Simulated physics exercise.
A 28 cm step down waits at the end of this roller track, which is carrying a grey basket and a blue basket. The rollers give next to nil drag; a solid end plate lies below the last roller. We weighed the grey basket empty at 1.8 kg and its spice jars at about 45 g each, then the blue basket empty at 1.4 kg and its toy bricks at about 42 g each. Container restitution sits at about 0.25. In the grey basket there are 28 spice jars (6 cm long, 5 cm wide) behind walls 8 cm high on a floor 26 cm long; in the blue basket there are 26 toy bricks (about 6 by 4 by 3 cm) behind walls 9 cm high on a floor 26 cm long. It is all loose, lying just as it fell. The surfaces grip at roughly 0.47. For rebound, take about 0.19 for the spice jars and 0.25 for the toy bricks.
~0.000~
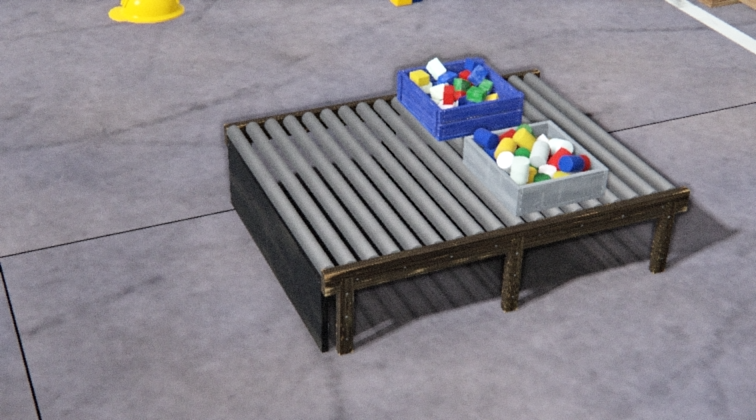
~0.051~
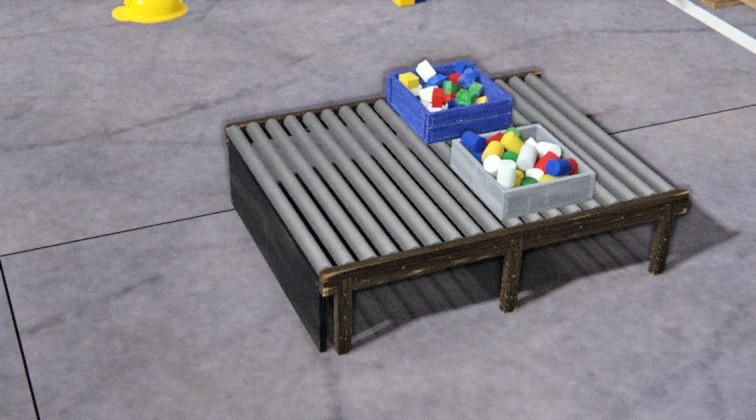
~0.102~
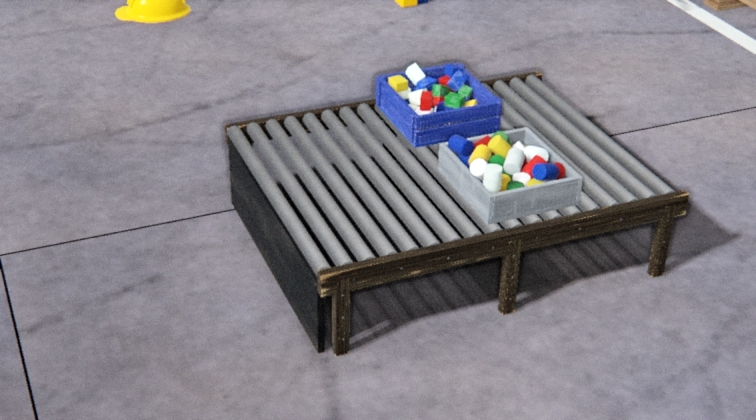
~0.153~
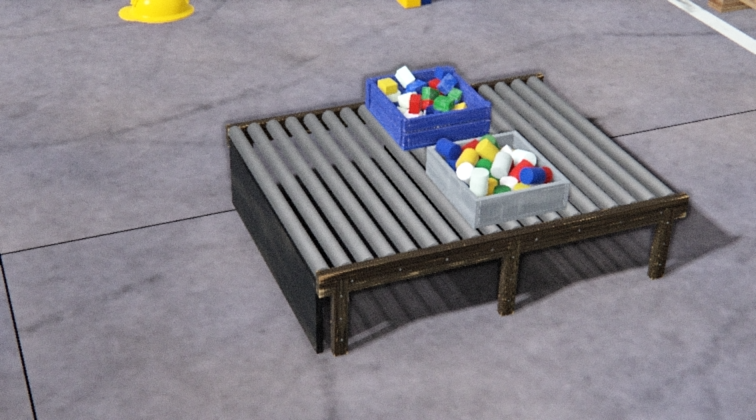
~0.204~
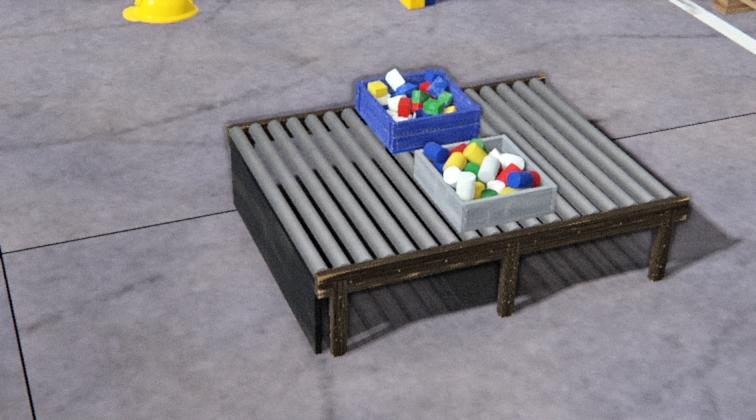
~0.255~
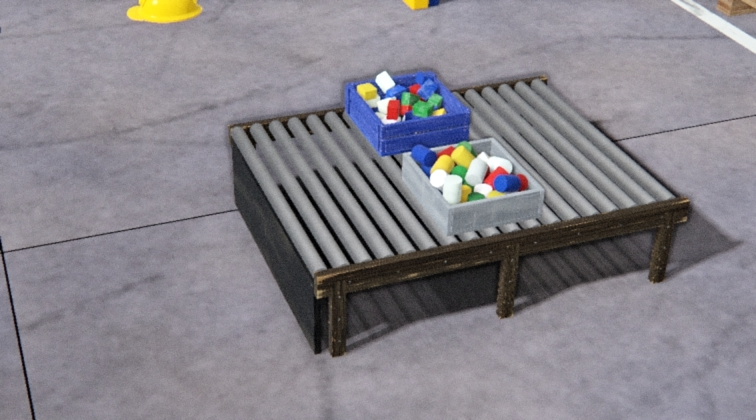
On a grey, faintly marbled floor crossed by thin dark lines, seen from above at an angle, stands a low roller track with a dark wooden frame and a black end panel at left. A blue basket at the back and a grey one nearer the front hold colourful little pieces, with a yellow hard hat beyond. Both baskets slide slowly leftward together across the rollers, as the camera shifts around slightly.
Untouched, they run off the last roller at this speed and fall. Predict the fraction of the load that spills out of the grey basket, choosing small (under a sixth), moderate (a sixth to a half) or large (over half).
Moderate.
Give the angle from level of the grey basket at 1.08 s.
It's tilted around 10°.
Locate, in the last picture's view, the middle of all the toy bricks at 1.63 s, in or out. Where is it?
I'd put it close to (182, 232).
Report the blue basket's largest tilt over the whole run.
Max tilt - some 45°.
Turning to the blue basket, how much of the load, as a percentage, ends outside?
For the blue basket, the loss is 20%.
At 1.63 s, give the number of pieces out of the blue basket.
Roughly 5 for the blue basket.
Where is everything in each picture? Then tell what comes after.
In the first frame (we follow the rim corner now nearest the camera; the camera moves round a little), grey basket at (521, 187); blue basket at (443, 110); 54 cm of track left ahead; nothing out yet.
In the second frame, grey basket at (507, 191); blue basket at (432, 113); 50 cm of track left ahead.
In the third frame, grey basket at (493, 195); blue basket at (420, 116); 46 cm of track left ahead.
In the fourth frame, grey basket at (479, 199); blue basket at (408, 119); 42 cm of track left ahead.
In the fifth frame, grey basket at (466, 203); blue basket at (397, 122); 38 cm of track left ahead.
In the sixth frame, grey basket at (452, 206); blue basket at (385, 125); 35 cm of track left ahead; nothing out yet.
After 0.71 s, the front runs out over the edge.
After 1.08 s, the grey basket leans 12° with 0 of 28 out and the blue basket leans 13° with 0 of 26 out.
After 1.28 s, the grey basket leans 44° with 7 of 28 out and the blue basket leans 43° with 0 of 26 out.
After 1.63 s, the grey basket is level with 7 of 28 out and the blue basket is level with 5 of 26 out.
Outcome (at 1.83 s), the grey basket is level with 7 of 28 out and the blue basket is level with 5 of 26 out. Asked share, 7 of 28, 25 per cent.
